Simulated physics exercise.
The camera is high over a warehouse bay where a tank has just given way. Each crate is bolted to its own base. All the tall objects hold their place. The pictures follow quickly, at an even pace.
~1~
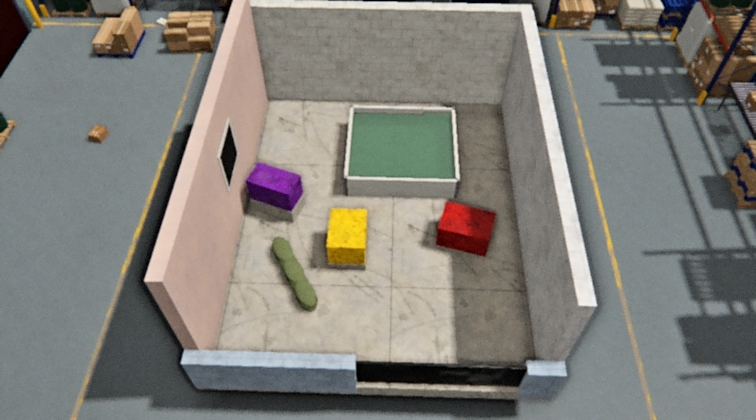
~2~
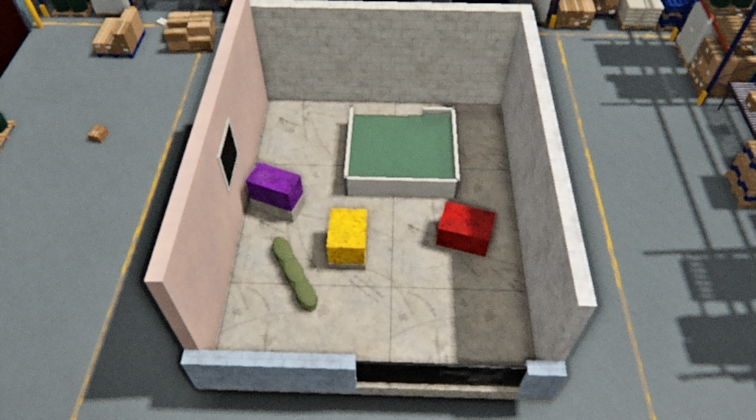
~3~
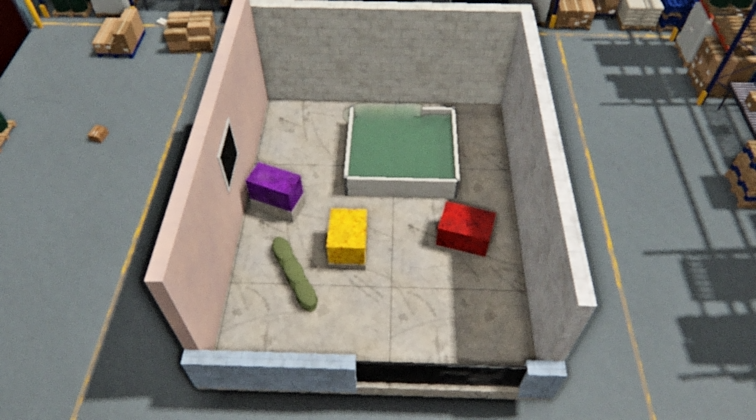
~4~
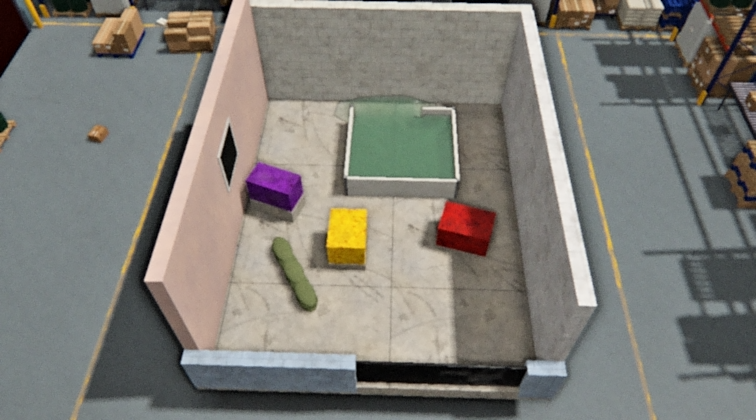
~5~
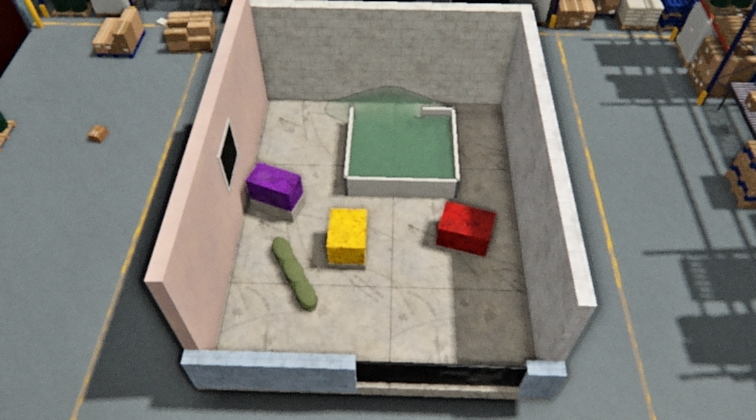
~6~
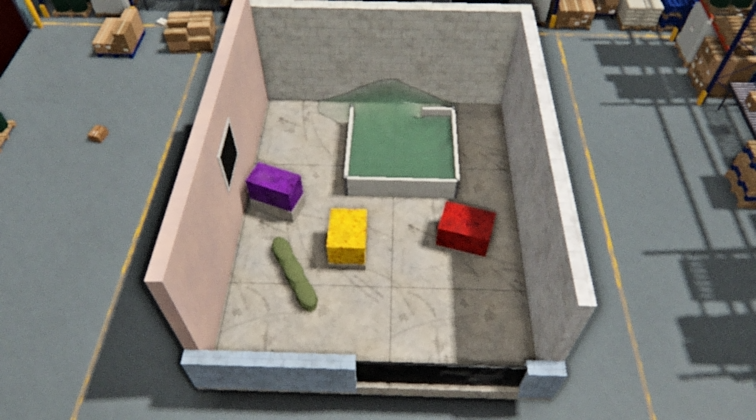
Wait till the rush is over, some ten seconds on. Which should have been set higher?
In the end: The yellow crate escapes dry; the red crate is wetted; the purple crate escapes dry.
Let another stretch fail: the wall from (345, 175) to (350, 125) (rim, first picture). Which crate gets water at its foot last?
The red crate.
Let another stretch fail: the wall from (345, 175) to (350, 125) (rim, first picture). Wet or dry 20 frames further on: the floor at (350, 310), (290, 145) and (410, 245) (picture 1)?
In that order: Under water, covered, no water.
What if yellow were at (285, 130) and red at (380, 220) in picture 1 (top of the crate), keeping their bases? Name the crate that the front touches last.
Last comes the red-painted one.
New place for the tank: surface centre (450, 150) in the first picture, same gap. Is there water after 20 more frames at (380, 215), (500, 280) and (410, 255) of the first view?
In that order: No water, flooded, clear.
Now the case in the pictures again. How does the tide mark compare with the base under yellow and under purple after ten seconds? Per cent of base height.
About 60 and 60 per cent.
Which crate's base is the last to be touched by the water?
It is the crate marked yellow.
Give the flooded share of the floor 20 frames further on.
Some 40 per cent.
A moment on, water covers 15 % of the floor; the yellow crate not reached, the red crate not reached, the purple crate not reached.
Next, water covers 20 % of the floor; the yellow crate not reached, the red crate not reached, the purple crate not reached.
Then, water covers 40 % of the floor; the yellow crate not reached, the red crate water round its plinth, the purple crate water round its plinth.
Later, water covers 75 % of the floor; the yellow crate water round its plinth, the red crate water round its plinth, the purple crate water round its plinth.
In the end, water covers 95 % of the floor; the yellow crate stayed above the water, the red crate was topped, the purple crate stayed above the water.
